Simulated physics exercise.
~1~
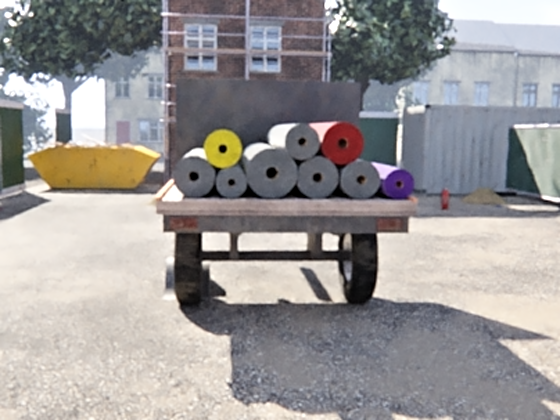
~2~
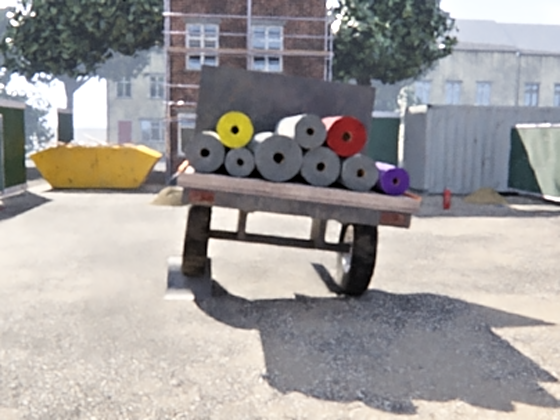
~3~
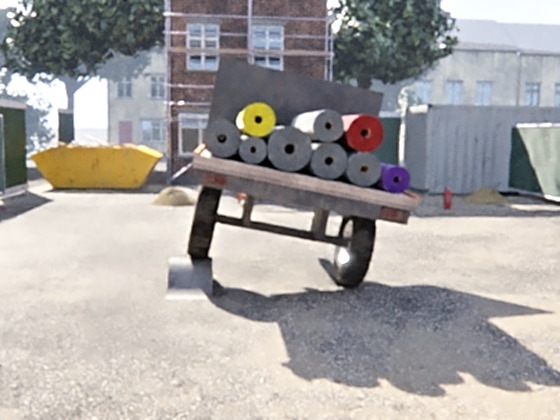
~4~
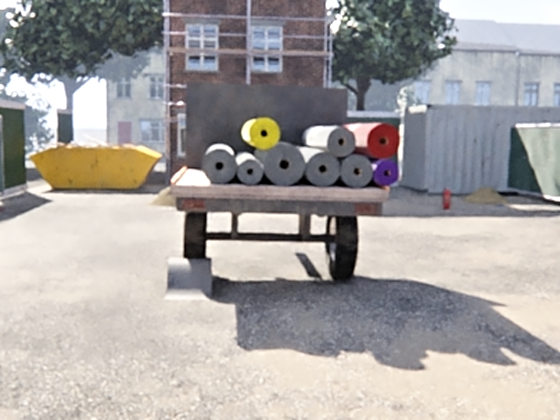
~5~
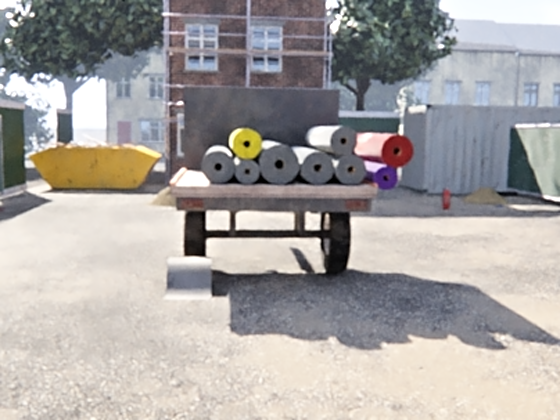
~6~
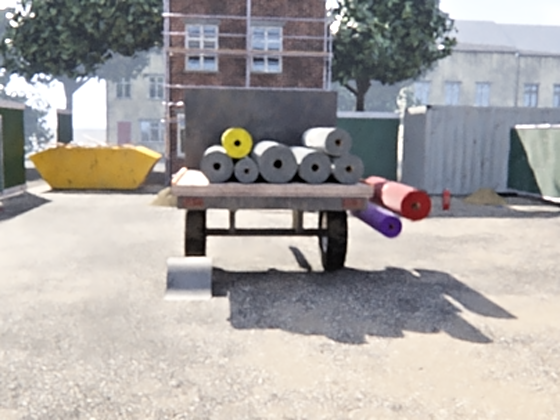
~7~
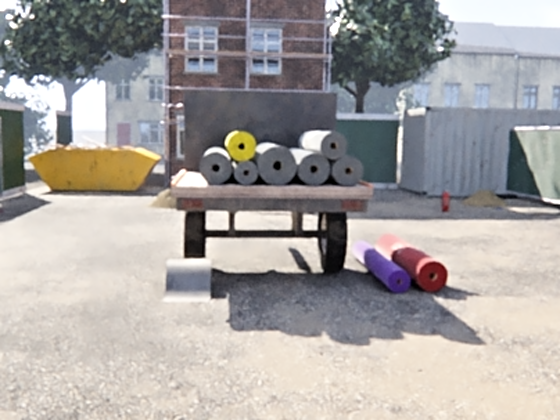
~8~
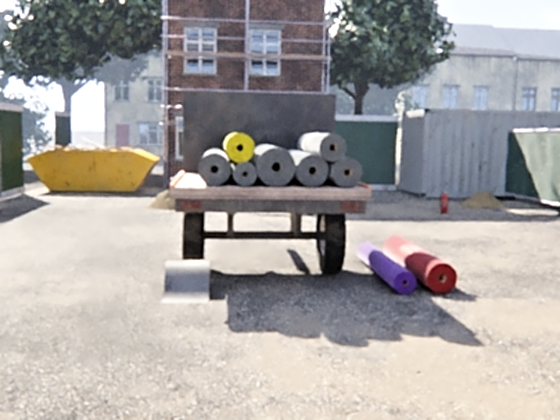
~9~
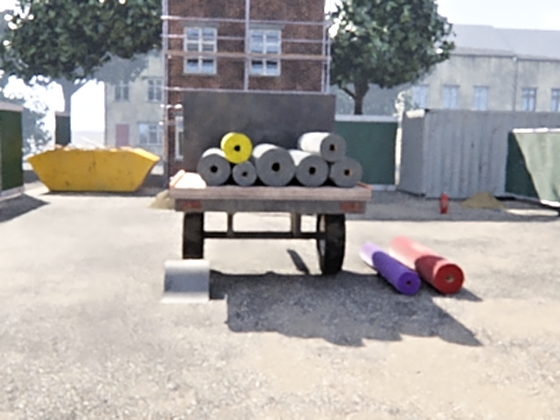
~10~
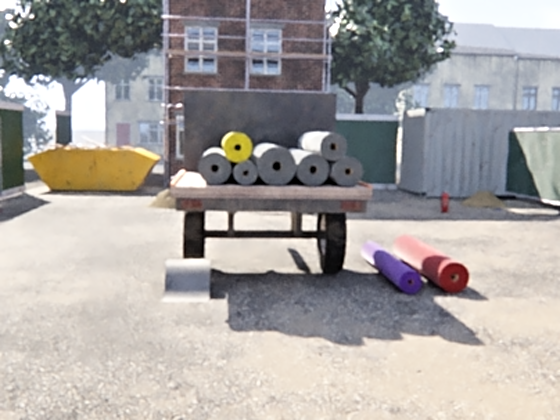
A flat trailer stacked with loose rolls, seen from behind in a sunlit yard, carries mostly grey ones, with yellow on top at the left, red at the upper right and purple at the lower right edge. A yellow skip, a brick building and grey containers stand beyond. The trailer's left wheel rises over a hump, tilting the deck down to the right, then drops back level. The rolls shift rightward, and red and purple tumble off the right side onto the ground. Yellow rocks back left and stays on top of the grey rolls, while the fallen pair lies beside the halted trailer.
